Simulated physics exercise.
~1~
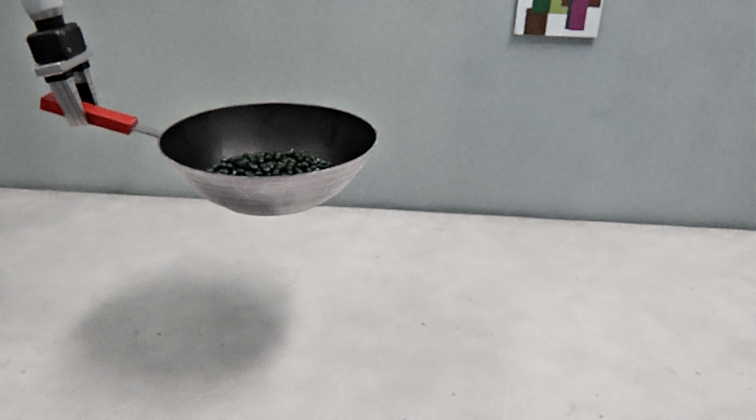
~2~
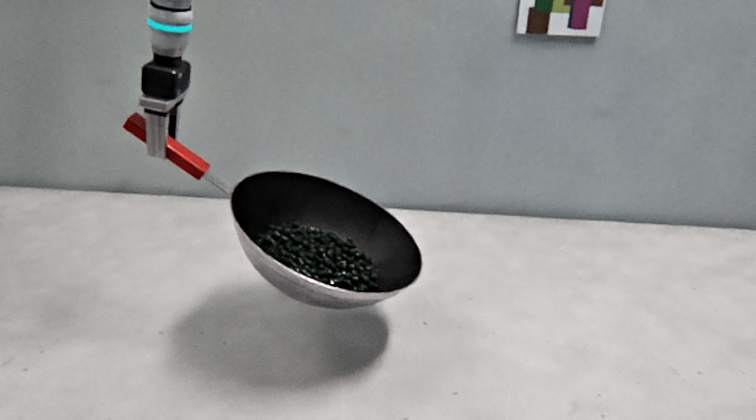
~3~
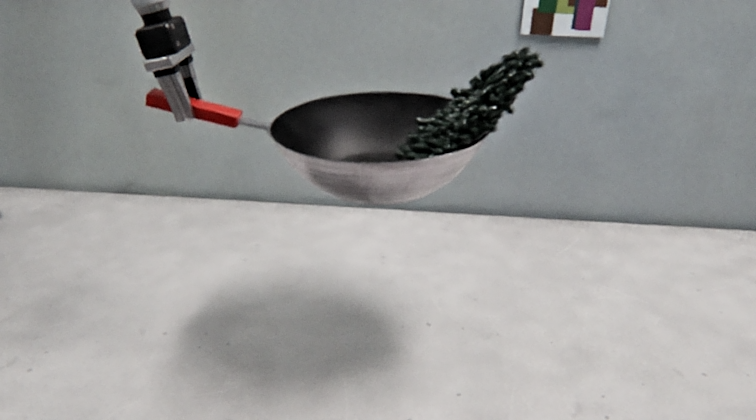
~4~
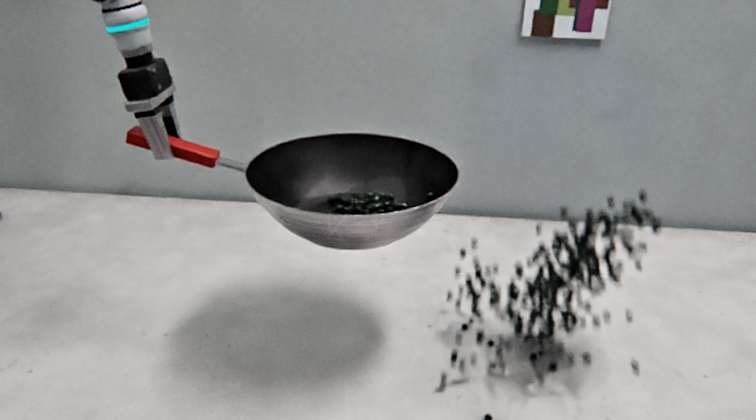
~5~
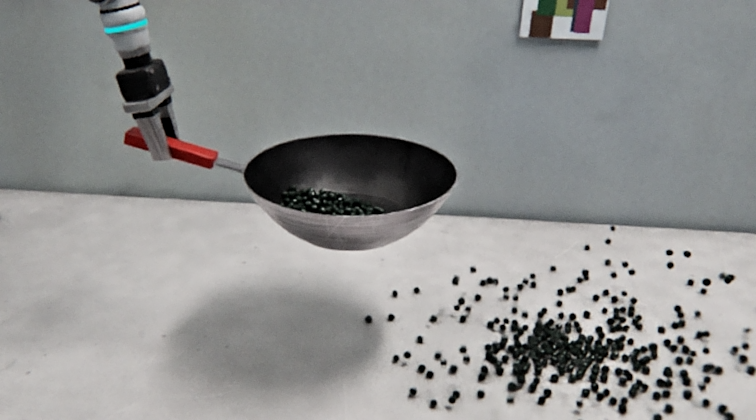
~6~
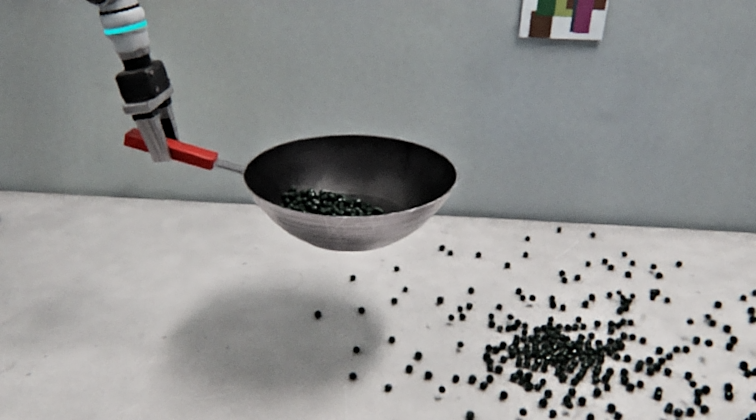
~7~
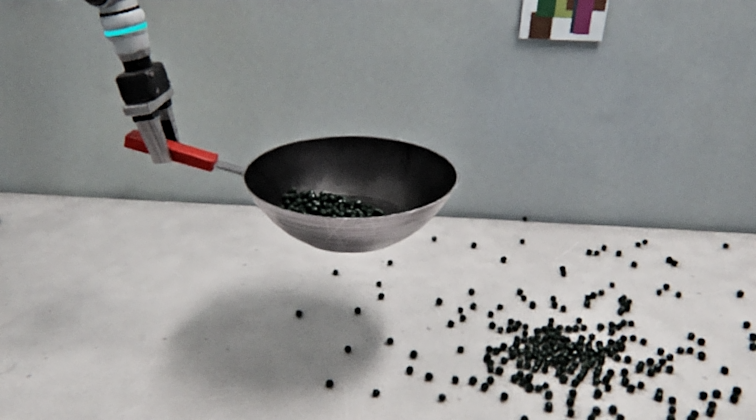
The clip opens on a robot arm holding a wok by its red handle above a pale surface, with a heap of small dark green beads inside. The arm swings the wok down and to the right, its far side dipping. It then lifts the wok and brings it upright, and a thick stream of beads surges over the right rim. As the wok draws back slightly left and down, the airborne beads drop and scatter across the surface. At the end the wok hangs still with some beads inside, while most lie spread below to the right.
